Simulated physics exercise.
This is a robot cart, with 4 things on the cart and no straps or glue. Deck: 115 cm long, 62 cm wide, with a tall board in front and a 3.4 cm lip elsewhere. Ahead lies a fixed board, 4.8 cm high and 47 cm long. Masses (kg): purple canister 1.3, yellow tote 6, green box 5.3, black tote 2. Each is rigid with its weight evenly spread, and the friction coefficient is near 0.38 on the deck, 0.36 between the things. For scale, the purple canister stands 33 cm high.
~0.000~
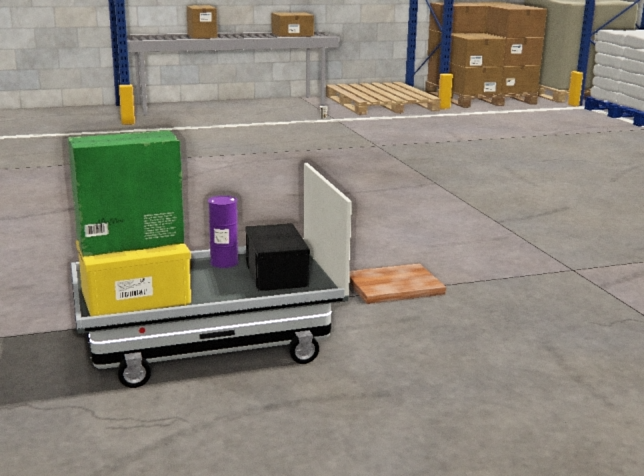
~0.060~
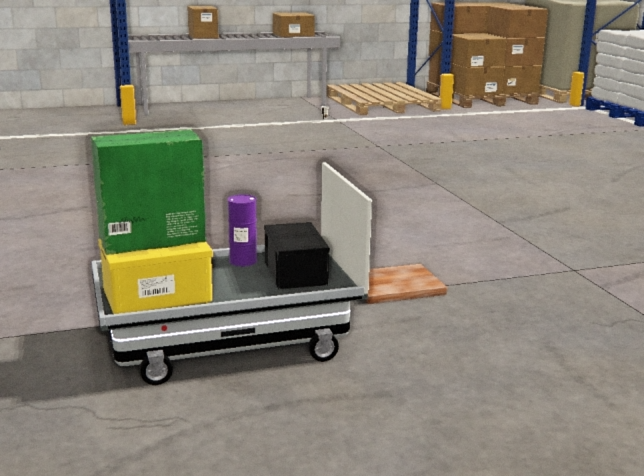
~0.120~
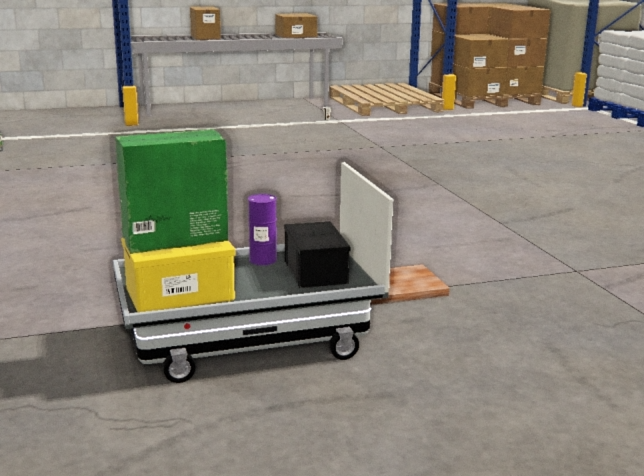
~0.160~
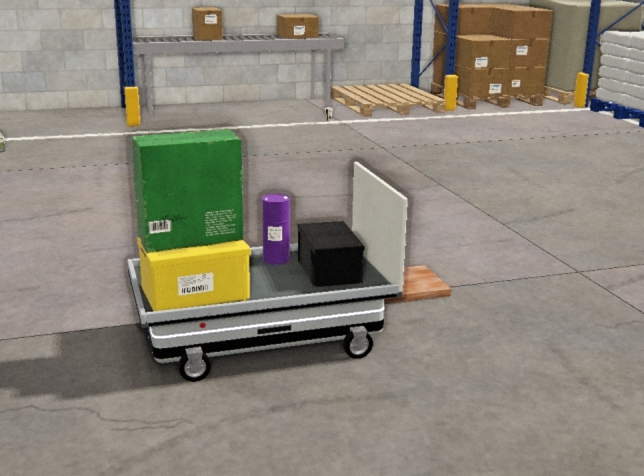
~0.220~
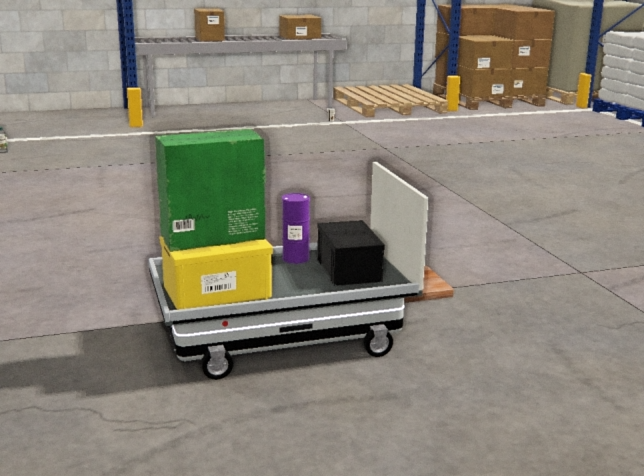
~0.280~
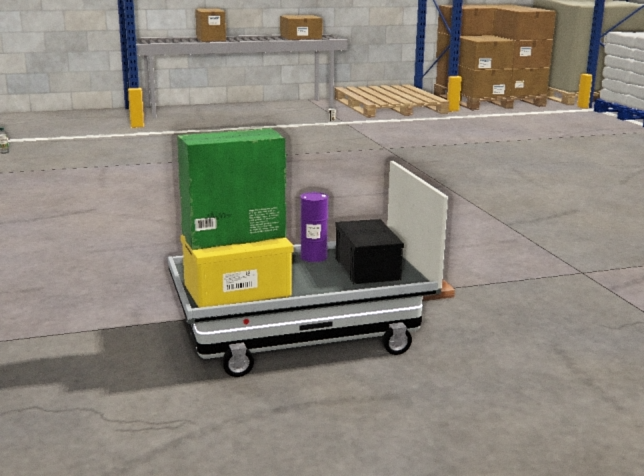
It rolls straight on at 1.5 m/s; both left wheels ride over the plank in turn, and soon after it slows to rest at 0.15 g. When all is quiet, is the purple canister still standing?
The purple canister topples.
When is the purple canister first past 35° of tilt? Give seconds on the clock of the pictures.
At about 0.8 s.
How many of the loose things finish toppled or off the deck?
That comes to 1.
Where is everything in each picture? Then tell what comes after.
In the first picture, cart 0 cm along; purple canister (224, 232); yellow tote (134, 273).
In the second picture, cart 9 cm along; black tote (296, 255); yellow tote (156, 271).
In the third picture, cart 18 cm along; green box (173, 190); black tote (316, 254).
In the fourth picture, cart 24 cm along; yellow tote (194, 269); green box (189, 190).
In the fifth picture, cart 33 cm along; black tote (349, 252); yellow tote (216, 268).
In the sixth picture, cart 42 cm along; purple canister (314, 227); green box (233, 188).
Around 0.58 s, cart 87 cm along; purple canister at 19° to upright near (394, 216); black tote shifted 3 cm.
Around 1.08 s, cart 162 cm along; purple canister on its side near (527, 229); green box at 11° to upright; black tote shifted 3 cm.
Around 1.48 s, cart 220 cm along; purple canister on its side near (636, 231); green box at 3° to upright; black tote shifted 4 cm.
Finally (2.8 s), on their side or leaning hard on the cart, purple canister; the other 3 still in place (within 10 cm).
